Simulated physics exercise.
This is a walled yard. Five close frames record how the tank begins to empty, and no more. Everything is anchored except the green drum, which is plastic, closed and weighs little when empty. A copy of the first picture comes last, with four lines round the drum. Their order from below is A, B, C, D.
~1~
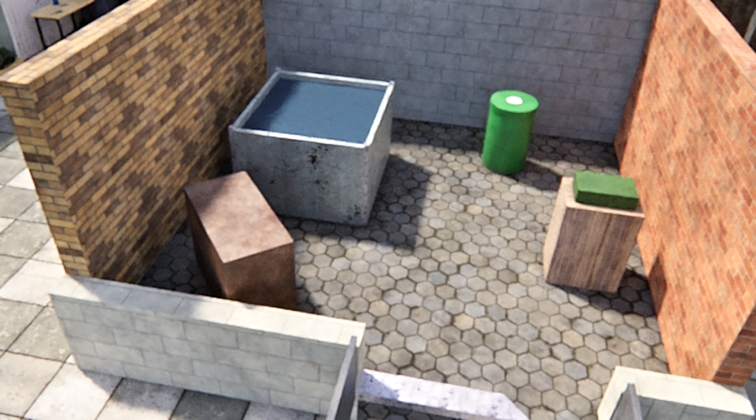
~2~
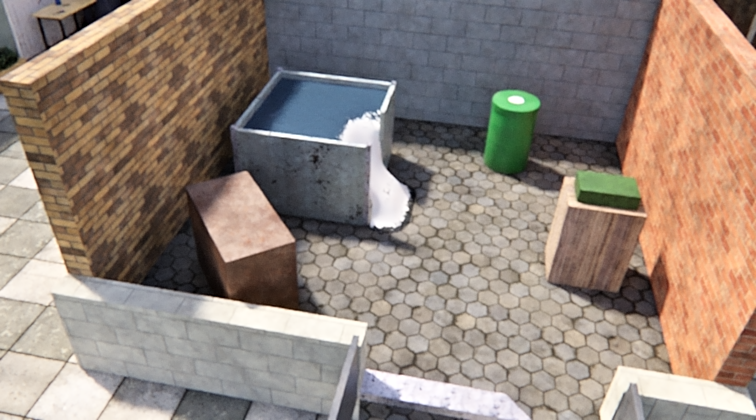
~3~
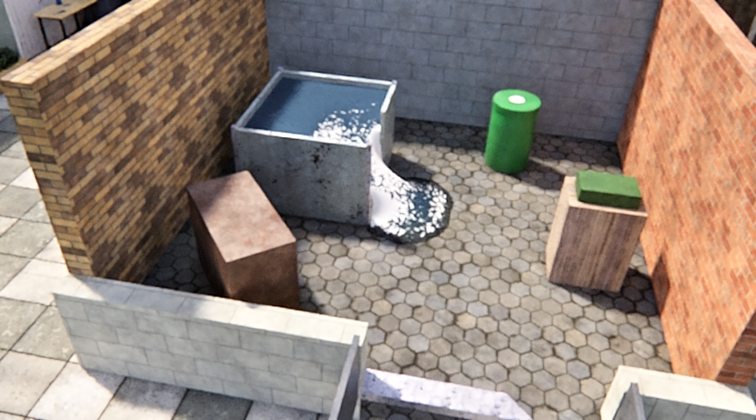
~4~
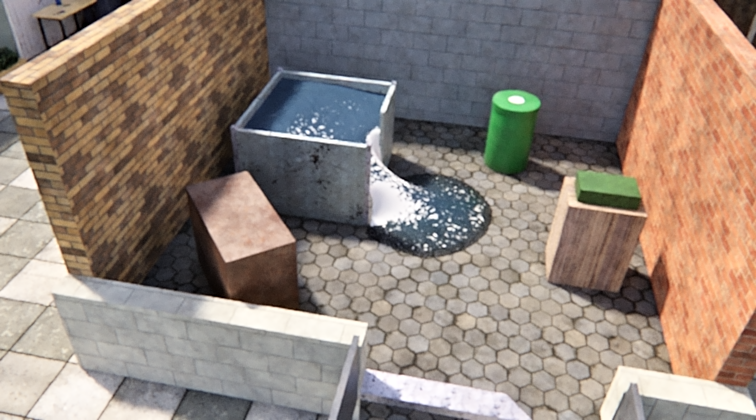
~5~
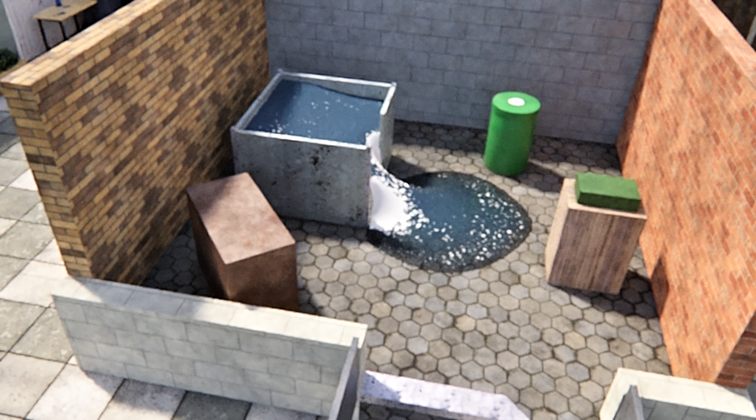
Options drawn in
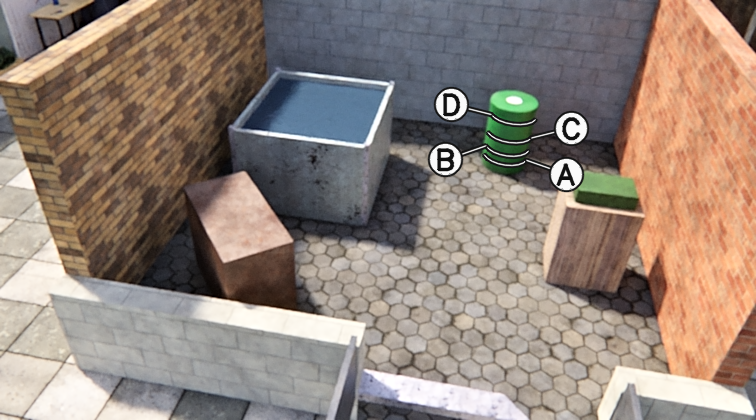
A square grey concrete tank full of dark water stands in a walled, hexagon-paved yard, seen from above at an angle. A brown box sits at lower left, a green drum at the back right, and a wooden block with a green top before the red brick wall. White, foaming water pours over the tank's right side and spreads rightward across the paving in a widening dark pool, while the camera stays nearly still.
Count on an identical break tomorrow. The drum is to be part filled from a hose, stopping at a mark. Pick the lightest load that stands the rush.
A.
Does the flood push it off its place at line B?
No, that is safe.
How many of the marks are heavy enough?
All of the four.
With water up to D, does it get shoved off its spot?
No, that is safe.
On the marked copy, A at (505, 165); B at (506, 155); C at (509, 142); D at (513, 124); from the bottom up A, B, C, D.
With A, it does not move.
With B, it does not move.
With C, it does not move.
With D, it does not move.
